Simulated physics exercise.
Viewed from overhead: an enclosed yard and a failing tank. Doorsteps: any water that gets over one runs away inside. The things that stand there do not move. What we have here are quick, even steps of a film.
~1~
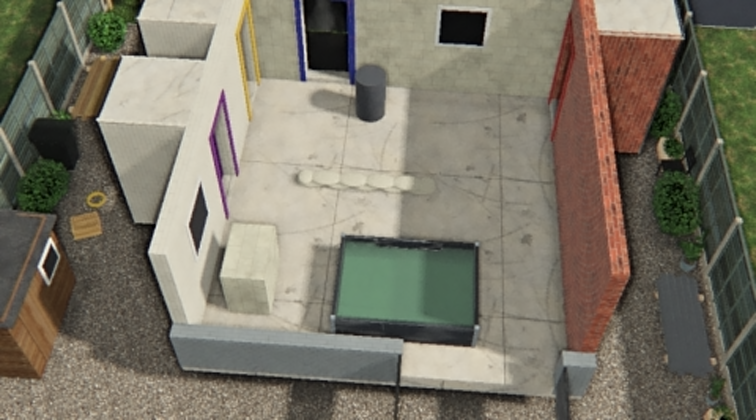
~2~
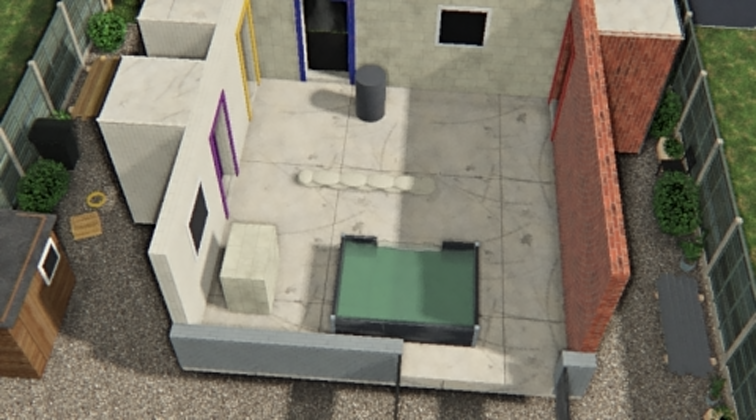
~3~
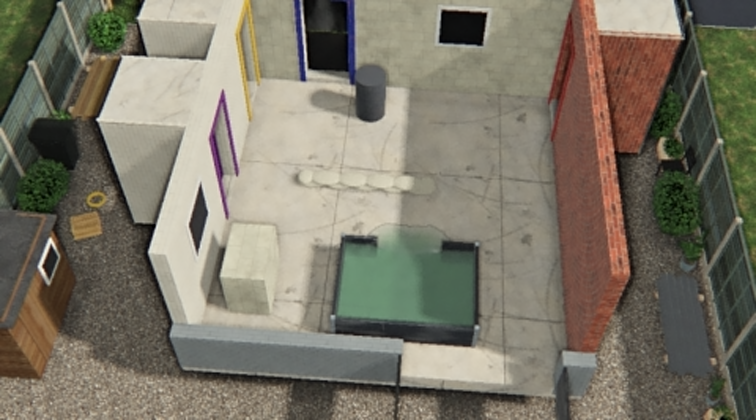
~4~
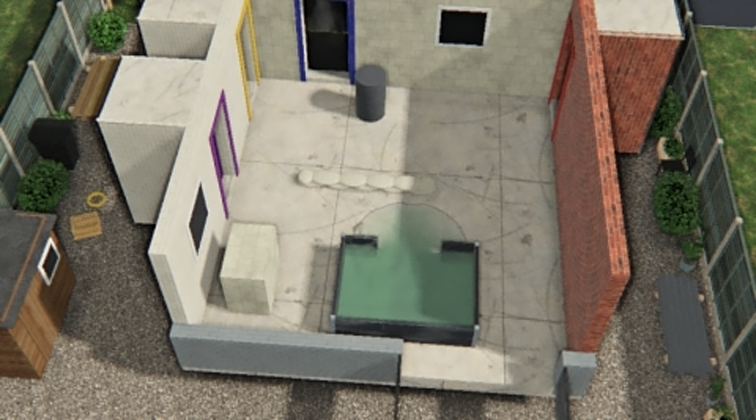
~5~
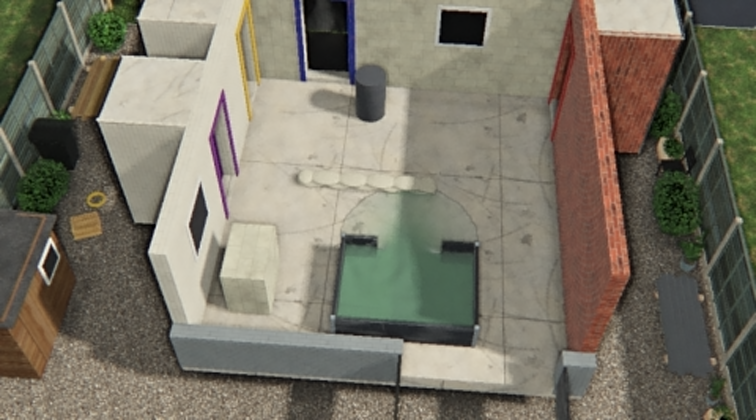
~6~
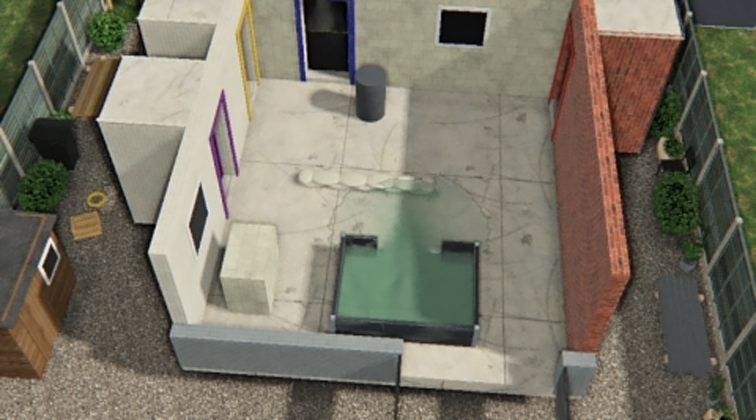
Walled concrete yard with a dark-edged tank of green water, its far side opening and water spreading across the floor.
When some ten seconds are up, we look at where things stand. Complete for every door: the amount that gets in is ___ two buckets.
Purple door: More than; yellow door: At most; red door: At most; blue door: At most.
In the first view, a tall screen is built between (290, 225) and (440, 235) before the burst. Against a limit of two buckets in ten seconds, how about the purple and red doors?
Then: Purple takes less; red is under.
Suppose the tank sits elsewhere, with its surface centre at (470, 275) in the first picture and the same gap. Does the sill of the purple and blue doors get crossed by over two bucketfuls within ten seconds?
The purple door doesn't reach it and the blue door doesn't reach it.
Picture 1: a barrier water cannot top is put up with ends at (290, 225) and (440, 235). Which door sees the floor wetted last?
That'd be the door marked blue.
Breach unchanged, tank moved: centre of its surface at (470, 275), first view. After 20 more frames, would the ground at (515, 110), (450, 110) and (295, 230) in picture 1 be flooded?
Taking the three spots in turn, I'd say drenched, then drenched, then drenched.
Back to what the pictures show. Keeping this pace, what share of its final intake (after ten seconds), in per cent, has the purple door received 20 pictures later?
Some 40 per cent.
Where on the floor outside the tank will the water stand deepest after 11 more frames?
Roughly (410, 195).
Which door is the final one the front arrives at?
My answer: The yellow-painted one.
A moment on, water covers 20 % of the floor; the purple door not reached, the yellow door not reached, the red door not reached, the blue door not reached.
Next, water covers 45 % of the floor; the purple door wet at the sill, nothing in, the yellow door not reached, the red door wet at the sill, nothing in, the blue door not reached.
Then, water covers 45 % of the floor; the purple door over two buckets in, the yellow door not reached, the red door wet at the sill, nothing in, the blue door not reached.
Later, water covers 75 % of the floor; the purple door far over two buckets in, the yellow door not reached, the red door under two buckets in, the blue door wet at the sill, nothing in.
In the end, water covers 95 % of the floor; the purple door far over two buckets in, the yellow door wet at the sill, nothing in, the red door under two buckets in, the blue door wet at the sill, nothing in.
